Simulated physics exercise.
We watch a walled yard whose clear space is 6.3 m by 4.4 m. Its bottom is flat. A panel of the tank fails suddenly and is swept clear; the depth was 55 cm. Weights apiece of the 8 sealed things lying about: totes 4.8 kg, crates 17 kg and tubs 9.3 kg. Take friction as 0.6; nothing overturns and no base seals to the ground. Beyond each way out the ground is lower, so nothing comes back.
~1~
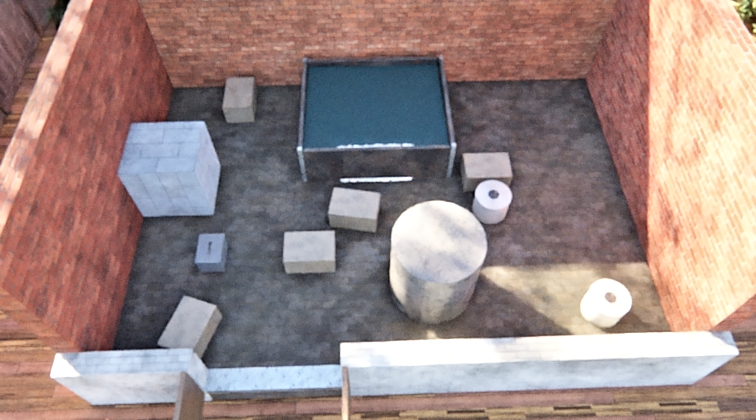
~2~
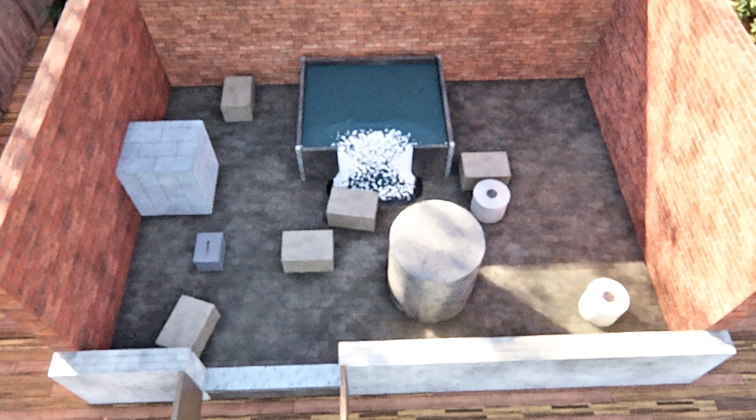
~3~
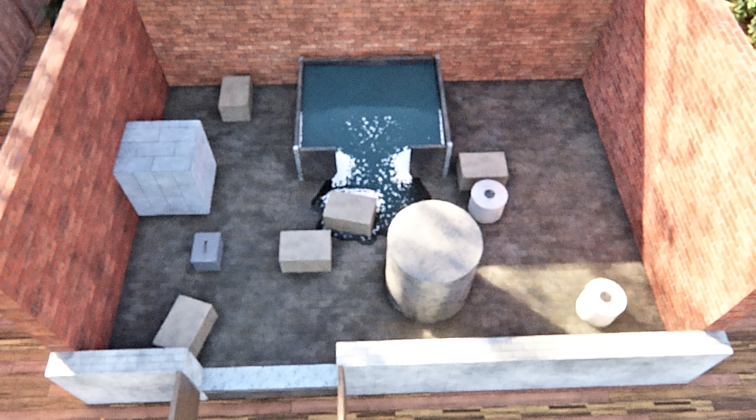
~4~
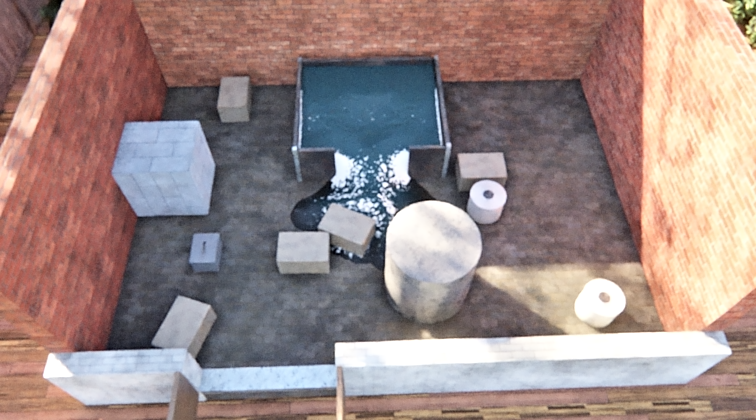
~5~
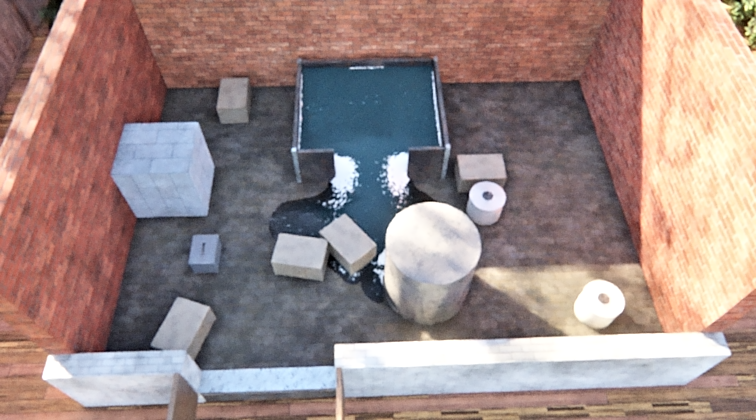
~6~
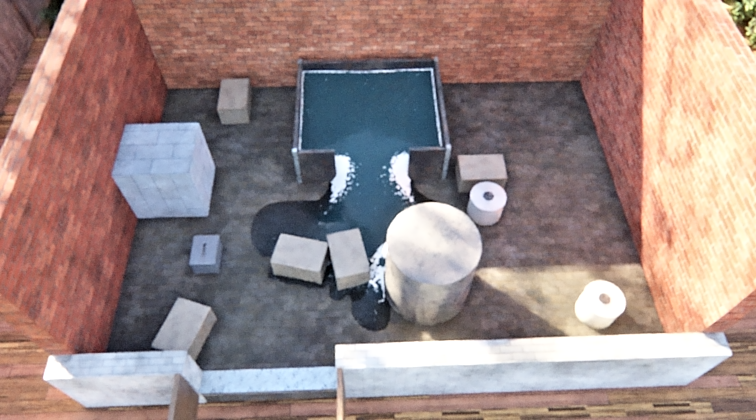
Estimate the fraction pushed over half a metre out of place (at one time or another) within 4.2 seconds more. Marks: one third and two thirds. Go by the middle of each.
It is between one and two thirds.
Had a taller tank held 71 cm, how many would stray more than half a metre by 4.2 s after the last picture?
In that case 6 of them.
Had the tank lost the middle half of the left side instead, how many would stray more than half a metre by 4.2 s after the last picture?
In that case 1 of them.
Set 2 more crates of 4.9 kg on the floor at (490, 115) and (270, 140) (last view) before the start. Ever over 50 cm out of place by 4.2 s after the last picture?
In turn: Less, less.
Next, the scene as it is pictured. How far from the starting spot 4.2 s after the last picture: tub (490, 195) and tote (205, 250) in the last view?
In that order: 60 cm, 50 cm.
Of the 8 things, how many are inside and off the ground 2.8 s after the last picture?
I count 3.
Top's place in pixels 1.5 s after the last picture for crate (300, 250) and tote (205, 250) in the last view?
Near (211, 375) and (177, 251).
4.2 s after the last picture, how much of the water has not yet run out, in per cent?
About 76 per cent.
Then, 0.4 s after the last picture 1 of 8 are over 50 cm from their spots; 0 afloat.
Then, 1.5 s after the last picture 2 of 8 are over 50 cm from their spots; 1 afloat.
Then, 2.8 s after the last picture 4 of 8 are over 50 cm from their spots; 3 afloat.
Then, 4.2 s after the last picture 5 of 8 are over 50 cm from their spots, and 5 have been at some point; 4 afloat.
